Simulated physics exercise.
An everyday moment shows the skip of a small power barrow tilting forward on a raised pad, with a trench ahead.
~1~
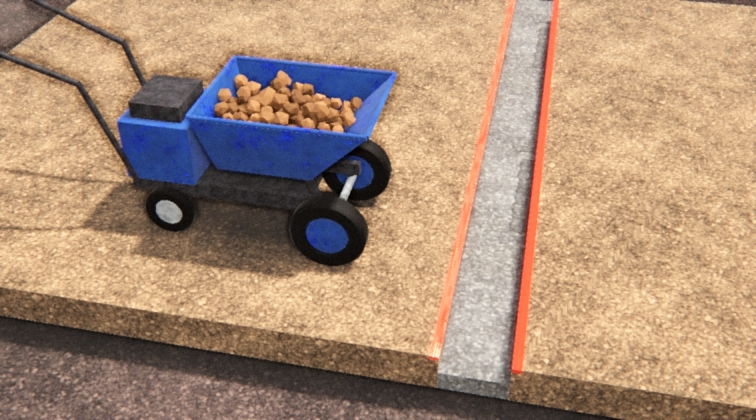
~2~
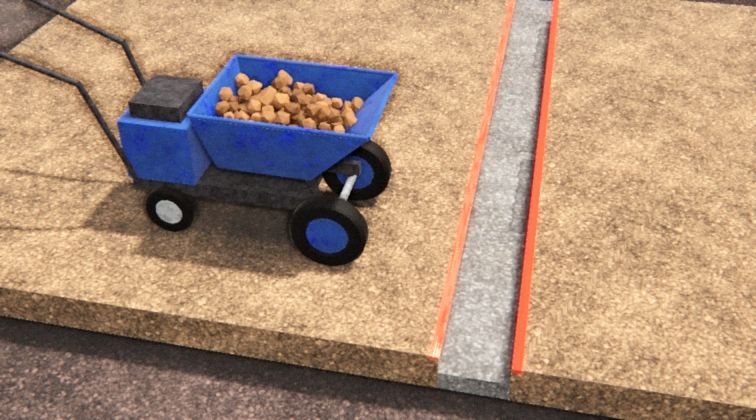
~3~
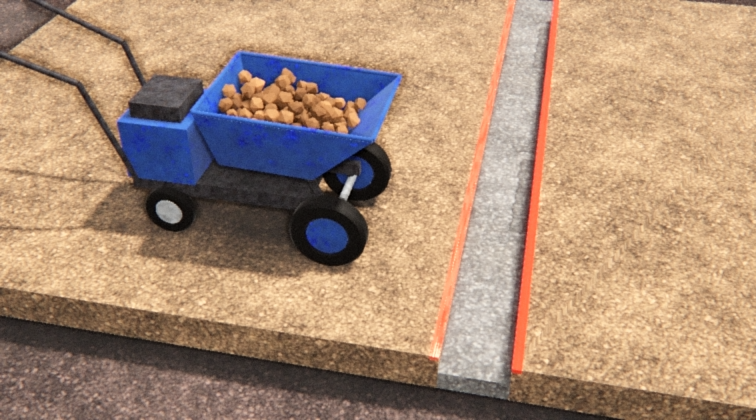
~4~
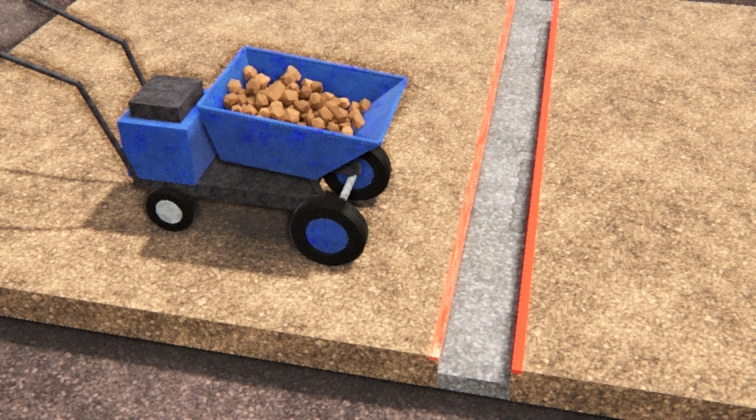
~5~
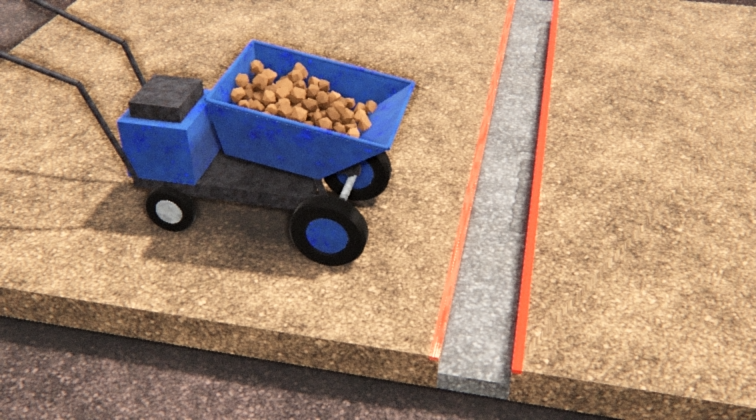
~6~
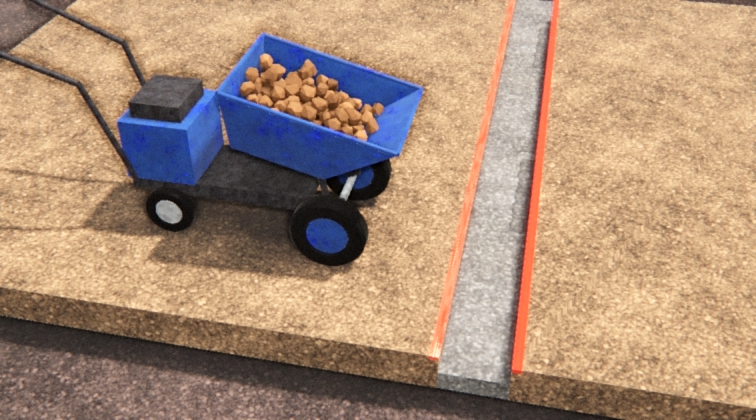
We see a blue power barrow loaded with brown clods standing on a raised pad, left of a shallow grey trench edged in orange-red, as its skip slowly tilts forward to the right while the wheels stay still.
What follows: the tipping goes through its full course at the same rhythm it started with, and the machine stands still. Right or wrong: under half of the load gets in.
Wrong.
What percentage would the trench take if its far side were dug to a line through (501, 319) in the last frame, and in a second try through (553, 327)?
In order: Some 60 per cent, then some 90 per cent.
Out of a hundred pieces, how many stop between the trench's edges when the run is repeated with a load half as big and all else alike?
Roughly 100 percent of the load.
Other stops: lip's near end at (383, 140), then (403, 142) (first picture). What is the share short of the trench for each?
About 0 %, then 0 %.
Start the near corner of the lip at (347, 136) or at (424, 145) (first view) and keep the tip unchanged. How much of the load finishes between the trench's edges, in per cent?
Okay, so the first one ends at 80 % and the second at 20 %.
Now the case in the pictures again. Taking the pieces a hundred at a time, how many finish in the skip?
Around 5 per cent.
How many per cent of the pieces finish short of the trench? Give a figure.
Roughly 0 percent.
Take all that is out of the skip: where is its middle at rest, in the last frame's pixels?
Somewhere close to (497, 251) in the last picture.
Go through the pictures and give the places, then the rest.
Lip of the skip at (367, 138), level; top of the load at (281, 102), clay clods; first edge of the trench at (444, 311); far edge at (522, 322), the trench over half as wide as the skip, and shallow for its width, in the first frame.
Lip of the skip at (368, 139), level; top of the load at (282, 102), in the second frame.
Lip of the skip at (373, 141), tipped barely; top of the load at (271, 100), in the third frame.
Lip of the skip at (379, 144), tipped a little; top of the load at (276, 97), in the fourth frame.
Lip of the skip at (388, 149), tipped a little; top of the load at (283, 94), in the fifth frame.
Lip of the skip at (397, 155), tipped clearly; top of the load at (280, 89); first edge of the trench at (444, 311); far edge at (522, 322), in the sixth frame.
Soon, skip tipped steeply; all in the skip.
A while on, skip tipped right over; most in the skip; about a quarter in or heaped over the trench; a stray few falling.
Towards the end, skip tipped right over; a small part in the skip; most in or heaped over the trench; a small part beyond it.
Finally, skip tipped right over; a stray few in the skip; a stray few short of the trench; most in or heaped over the trench; about a quarter beyond it.
